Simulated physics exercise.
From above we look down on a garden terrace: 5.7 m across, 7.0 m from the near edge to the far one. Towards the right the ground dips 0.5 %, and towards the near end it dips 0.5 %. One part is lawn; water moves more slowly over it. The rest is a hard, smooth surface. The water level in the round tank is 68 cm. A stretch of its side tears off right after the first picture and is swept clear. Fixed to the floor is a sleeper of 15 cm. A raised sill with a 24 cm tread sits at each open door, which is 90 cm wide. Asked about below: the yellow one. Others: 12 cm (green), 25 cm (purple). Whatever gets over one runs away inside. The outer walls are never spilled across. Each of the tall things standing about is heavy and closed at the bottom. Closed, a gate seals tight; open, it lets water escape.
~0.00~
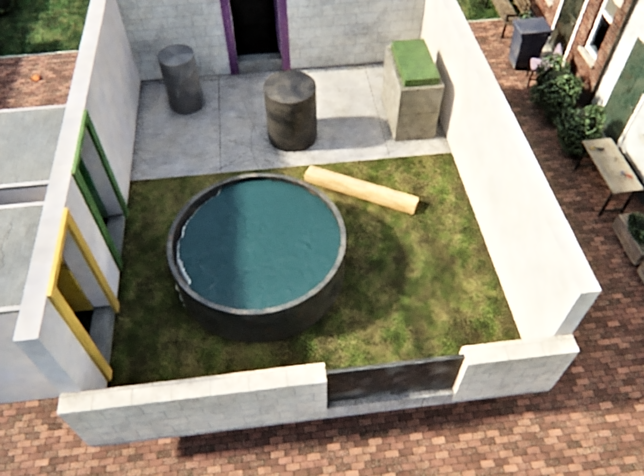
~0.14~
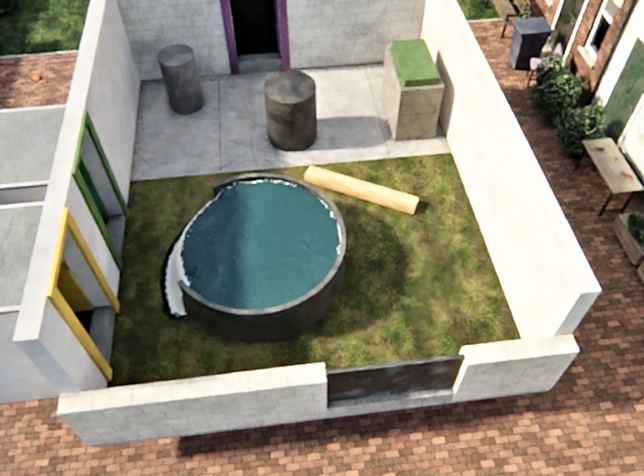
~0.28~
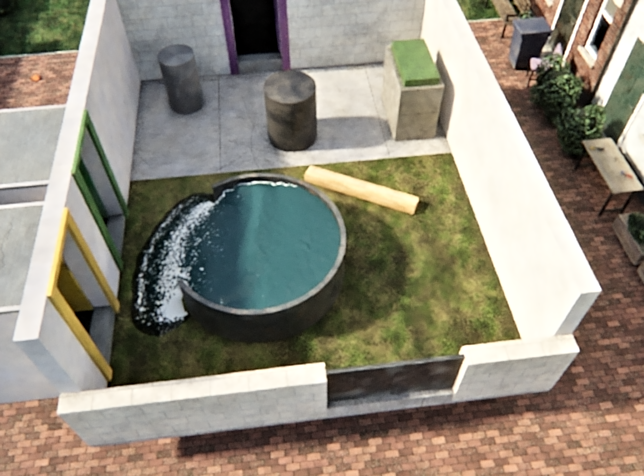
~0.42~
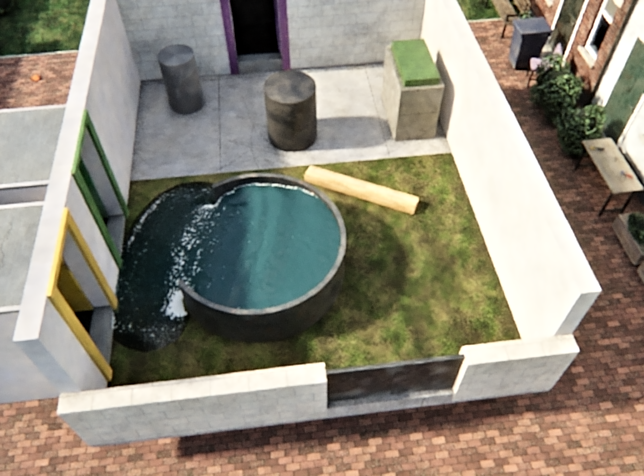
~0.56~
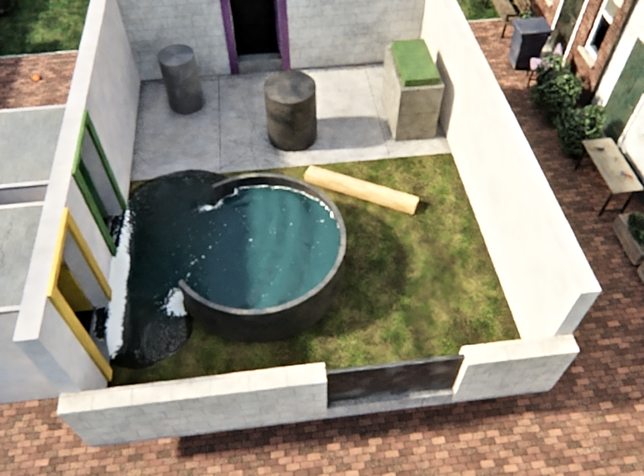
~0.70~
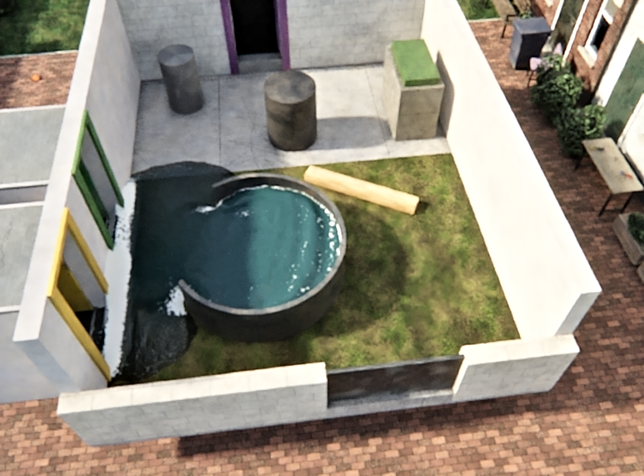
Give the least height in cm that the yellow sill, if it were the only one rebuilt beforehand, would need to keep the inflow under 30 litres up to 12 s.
A height of close to 20 cm would just do it.
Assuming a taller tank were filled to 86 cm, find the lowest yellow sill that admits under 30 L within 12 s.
Then around 28 centimetres.
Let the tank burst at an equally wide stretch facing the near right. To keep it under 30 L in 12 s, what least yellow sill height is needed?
Near 7.5 cm.
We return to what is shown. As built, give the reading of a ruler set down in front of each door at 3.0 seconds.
The green door has 24 cm, the purple door 10 cm and the yellow door 17 cm.
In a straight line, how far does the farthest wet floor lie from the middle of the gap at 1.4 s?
Around 4.0 m out.
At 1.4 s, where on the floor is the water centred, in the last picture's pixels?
My guess is close to (217, 260).
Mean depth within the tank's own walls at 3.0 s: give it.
21 cm, roughly.
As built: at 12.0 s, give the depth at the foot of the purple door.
Roughly 5.5 cm deep.
After 1.4 s water covers 25 % of the floor, deepest (46 cm) near (120, 278); 25 cm at the yellow door, 6 litres in over its 23 cm sill.
After 3.0 s water covers 45 % of the floor, deepest (33 cm) near (140, 90); 17 cm at the yellow door, 16 litres in over its 23 cm sill.
After 12.0 s water covers 95 % of the floor, deepest (11 cm) near (386, 190); 6 cm at the yellow door, 16 litres in over its 23 cm sill.
At the yellow door as built, the water arrived by 0.6 s and peaked near 33 cm at 0.7 s.
Run again over the same 12 s with other heights there, 52 litres in over 17 cm, 19 litres over 23 cm. The limit of 30 litres is kept from about 20 cm up.
